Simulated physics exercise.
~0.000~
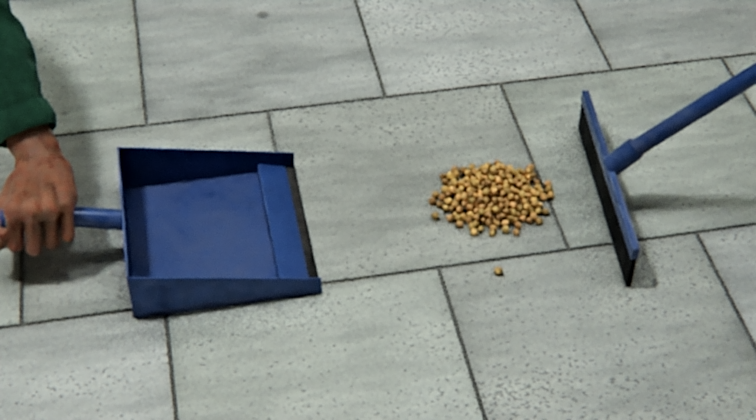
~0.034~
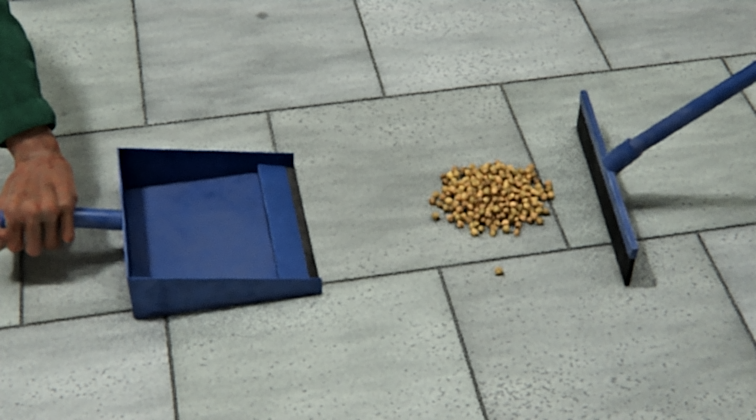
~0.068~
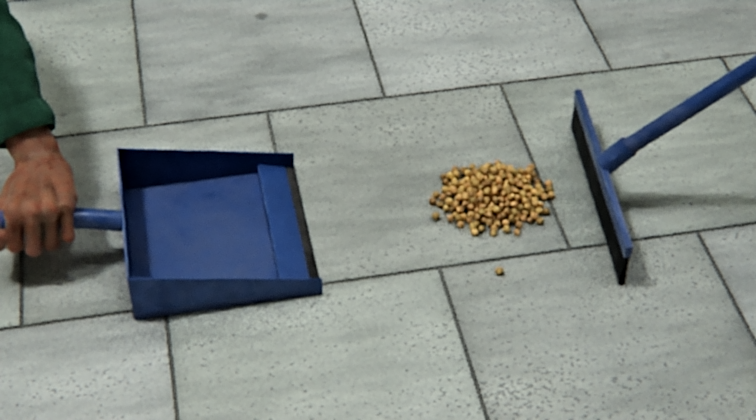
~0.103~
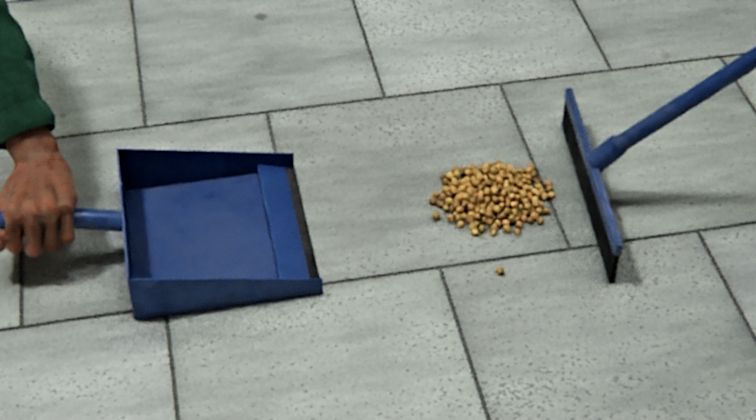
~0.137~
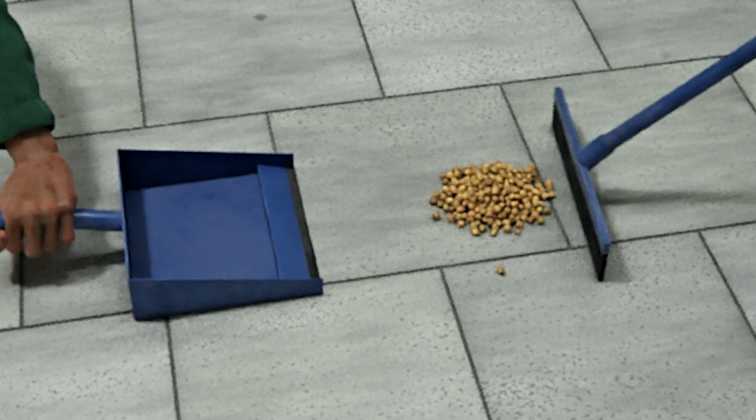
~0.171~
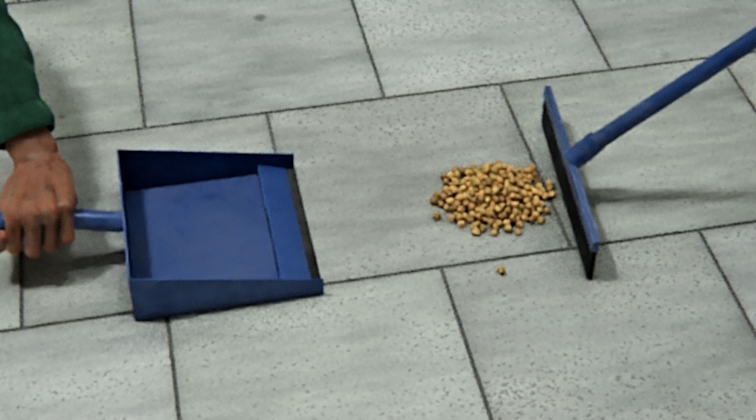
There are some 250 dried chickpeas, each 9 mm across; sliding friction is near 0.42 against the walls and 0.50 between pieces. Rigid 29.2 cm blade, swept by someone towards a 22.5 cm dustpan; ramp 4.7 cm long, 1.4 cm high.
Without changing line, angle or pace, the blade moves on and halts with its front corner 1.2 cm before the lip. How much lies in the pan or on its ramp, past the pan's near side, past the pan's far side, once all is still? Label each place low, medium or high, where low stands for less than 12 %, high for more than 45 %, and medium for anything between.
Pan: Medium. Near side: Low. Far side: Medium.
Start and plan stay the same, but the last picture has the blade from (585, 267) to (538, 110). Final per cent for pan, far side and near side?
Pan 30 % / far 5 % / near 5 %.
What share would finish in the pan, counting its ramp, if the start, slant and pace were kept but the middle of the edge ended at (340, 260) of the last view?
Close to 35 in a hundred.
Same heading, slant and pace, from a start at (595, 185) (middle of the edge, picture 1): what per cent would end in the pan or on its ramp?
Estimate: ~ 35 %.
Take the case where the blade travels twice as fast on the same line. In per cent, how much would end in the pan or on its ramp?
It would be near 40 per cent.
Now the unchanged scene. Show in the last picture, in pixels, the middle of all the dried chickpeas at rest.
(294, 185) or so.
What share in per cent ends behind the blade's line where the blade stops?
About 5 per cent.
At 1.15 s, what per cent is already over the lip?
I'd say some 35 per cent.
After 0.54 s, middle of the blade 19 cm from the lip; 0 % over the lip, far side 5 %, near side 0 %.
After 0.79 s, middle of the blade 9 cm from the lip; 0 % over the lip, far side 20 %, near side 0 %.
After 1.15 s, middle of the blade 3 cm from the lip; 35 % over the lip, far side 30 %, near side 0 %.
In the end, at 1.6 s, pan 35 %, near side 0 %, far side 30 %, in front of the lip or behind the blade 30 %.
